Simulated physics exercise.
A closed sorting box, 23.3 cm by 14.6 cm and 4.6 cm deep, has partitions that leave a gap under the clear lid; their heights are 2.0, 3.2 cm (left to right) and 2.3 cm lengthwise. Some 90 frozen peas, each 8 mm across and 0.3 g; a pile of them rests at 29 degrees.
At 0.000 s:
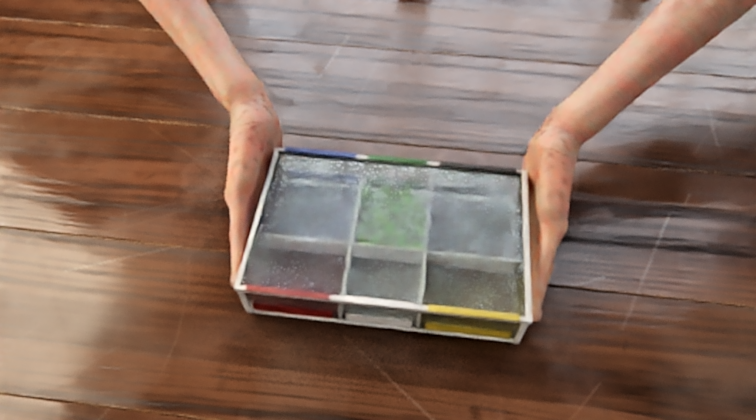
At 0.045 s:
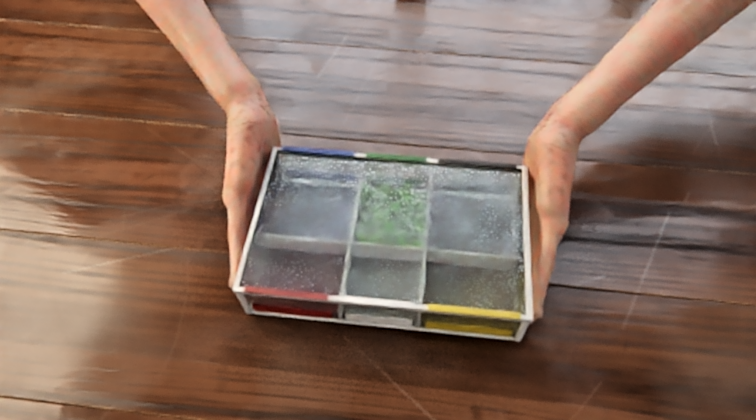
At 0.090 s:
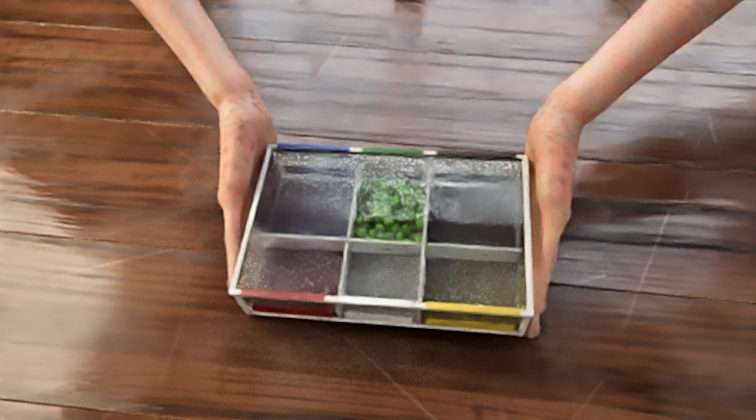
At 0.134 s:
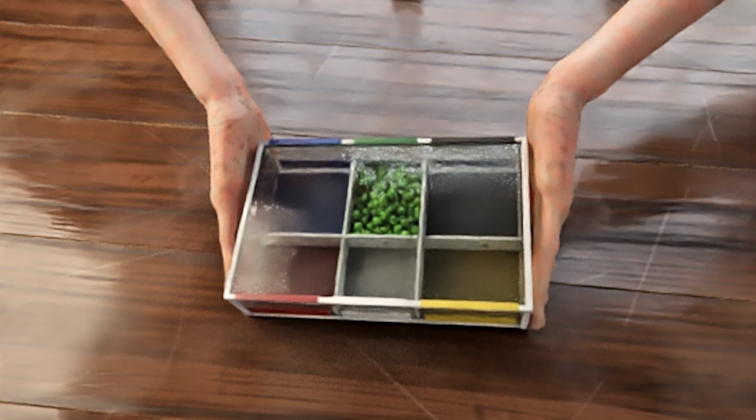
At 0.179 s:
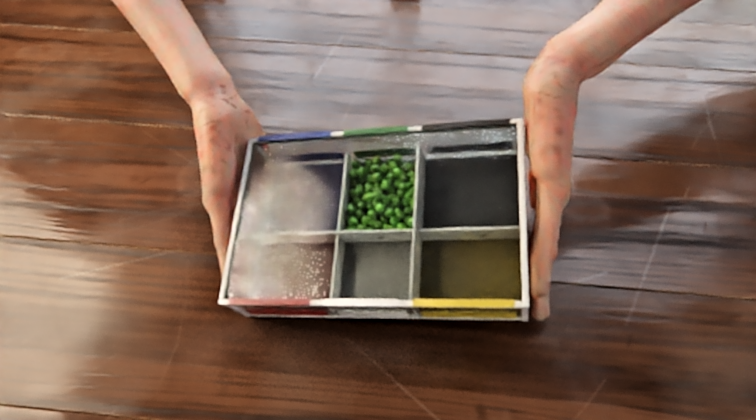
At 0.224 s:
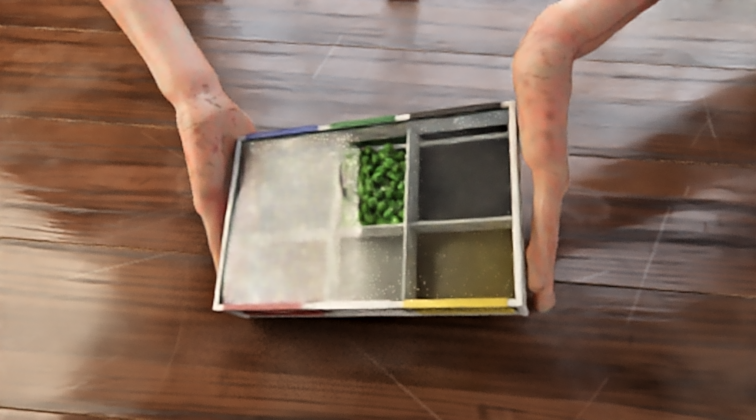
Two hands held a closed, clear-lidded box with six compartments above a wooden floor and gradually tilted it, turning it slightly, while green peas stayed heaped in the top middle compartment.
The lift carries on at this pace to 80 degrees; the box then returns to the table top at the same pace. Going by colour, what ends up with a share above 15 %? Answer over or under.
Red over, blue under, green over, yellow under, white under, black under.
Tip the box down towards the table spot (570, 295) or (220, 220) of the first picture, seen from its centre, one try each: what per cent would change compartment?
Some 40 and 60 per cent.
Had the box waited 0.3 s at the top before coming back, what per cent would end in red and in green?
Red 70; green 25.
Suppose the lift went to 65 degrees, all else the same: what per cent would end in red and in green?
In that case red 20, green 80.
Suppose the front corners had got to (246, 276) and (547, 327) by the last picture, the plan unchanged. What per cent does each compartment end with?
Red 0; blue 0; green 55; yellow 25; white 20; black 0.
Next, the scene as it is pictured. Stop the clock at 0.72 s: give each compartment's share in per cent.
Red 15; blue 10; green 70; yellow 0; white 5; black 0.
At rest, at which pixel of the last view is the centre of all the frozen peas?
At about (292, 277).
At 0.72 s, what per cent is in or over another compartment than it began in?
Roughly 30 per cent.
After 0.72 s, tilt 78 degrees; red 15 %, blue 10 %, green 70 %, white 5 %.
After 1.06 s, tilt 31 degrees; red 70 %, blue 5 %, green 25 %.
After 1.48 s, tilt 0 degrees; red 70 %, blue 5 %, green 25 %.
At rest (2.1 s), red 70 %, blue 5 %, green 25 %, yellow 0 %, white 0 %, black 0 %.
